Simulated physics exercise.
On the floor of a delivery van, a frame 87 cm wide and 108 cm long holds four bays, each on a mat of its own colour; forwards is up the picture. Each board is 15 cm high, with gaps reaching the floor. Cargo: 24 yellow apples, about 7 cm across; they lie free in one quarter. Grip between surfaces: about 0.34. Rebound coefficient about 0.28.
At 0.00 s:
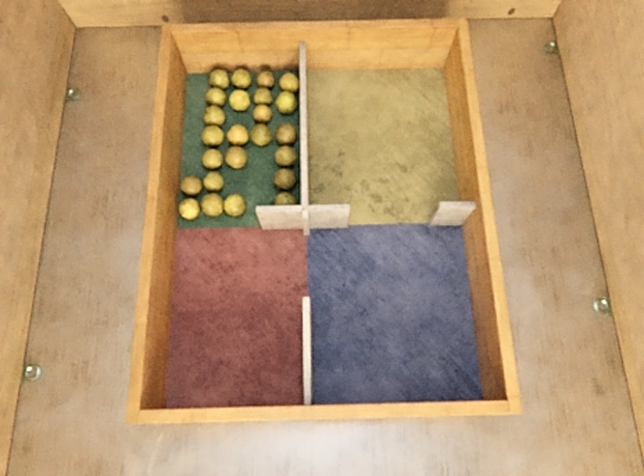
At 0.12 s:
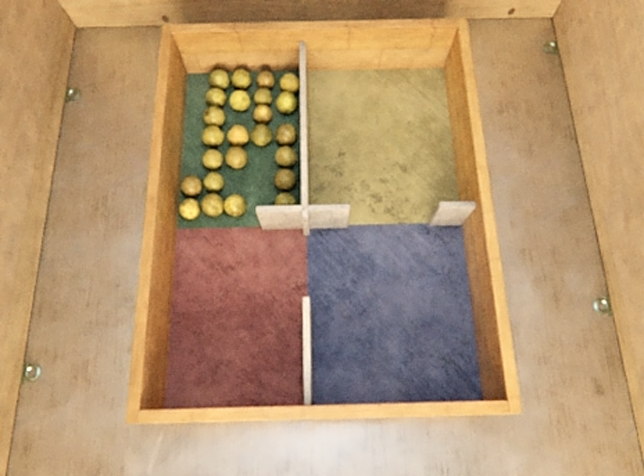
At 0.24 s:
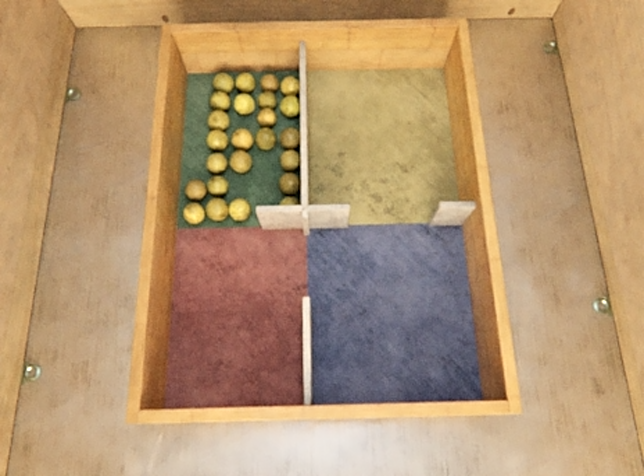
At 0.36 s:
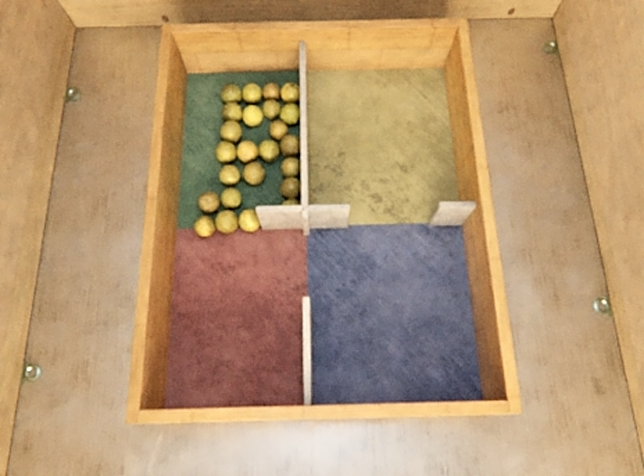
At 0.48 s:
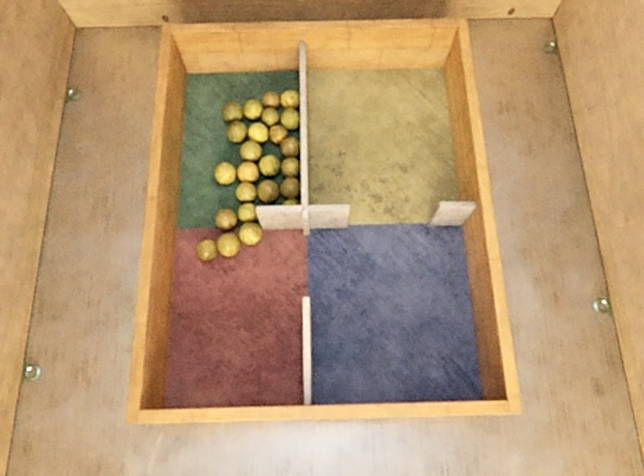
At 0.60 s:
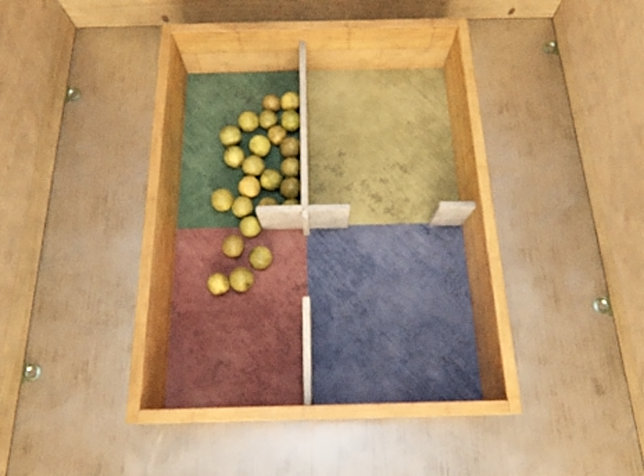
A wooden frame holds yellow apples that shift right, then some roll down onto the red mat.
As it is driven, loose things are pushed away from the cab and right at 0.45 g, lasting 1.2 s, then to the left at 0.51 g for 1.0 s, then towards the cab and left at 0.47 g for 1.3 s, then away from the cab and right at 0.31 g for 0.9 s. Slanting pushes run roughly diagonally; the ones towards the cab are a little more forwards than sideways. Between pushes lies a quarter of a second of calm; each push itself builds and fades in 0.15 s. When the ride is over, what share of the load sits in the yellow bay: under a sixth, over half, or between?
Under a sixth.
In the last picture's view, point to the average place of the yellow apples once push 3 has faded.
It works out to somewhere near (204, 164) in the final view.
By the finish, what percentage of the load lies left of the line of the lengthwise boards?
Roughly 90 per cent.
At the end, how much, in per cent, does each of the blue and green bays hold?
The blue bay holds 10 per cent and the green bay 60 per cent.
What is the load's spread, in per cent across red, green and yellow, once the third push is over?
At that point the shares are red 20, green 80 and yellow 0 per cent.
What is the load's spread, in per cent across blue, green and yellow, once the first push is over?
Shares - blue: 0, green: 50, yellow: 0 (per cent).
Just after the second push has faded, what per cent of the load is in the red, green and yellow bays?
Result, in percent - red: 50, green: 50, yellow: 0.
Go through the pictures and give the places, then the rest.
Middle of the blue mat (391, 310); middle of the green mat (243, 144); middle of the red mat (238, 314); middle of the yellow mat (380, 141); 24 in the green bay; the apple farthest behind, in the direction of the first push, is at (219, 80), in the first frame.
In the second frame, 24 in the green bay; the apple farthest behind, in the direction of the first push, is at (219, 80).
In the third frame, 24 in the green bay; the apple farthest behind, in the direction of the first push, is at (223, 84).
In the fourth frame, 1 in the red bay and 23 in the green bay; the apple farthest behind, in the direction of the first push, is at (231, 95).
In the fifth frame, 3 in the red bay and 21 in the green bay; the apple farthest behind, in the direction of the first push, is at (232, 113).
In the sixth frame, 5 in the red bay and 19 in the green bay; the apple farthest behind, in the direction of the first push, is at (231, 137).
After push 1 (1.44 s), 10 in the red bay, 1 in the blue bay and 13 in the green bay.
After push 2 (2.69 s), 12 in the red bay and 12 in the green bay.
After push 3 (4.24 s), 5 in the red bay and 19 in the green bay.
After push 4 (5.39 s), 7 in the red bay, 2 in the blue bay and 15 in the green bay.
When it is over (at 6.24 s), 7 in the red bay, 2 in the blue bay and 15 in the green bay. Asked share, 0 of 24, 0 per cent.
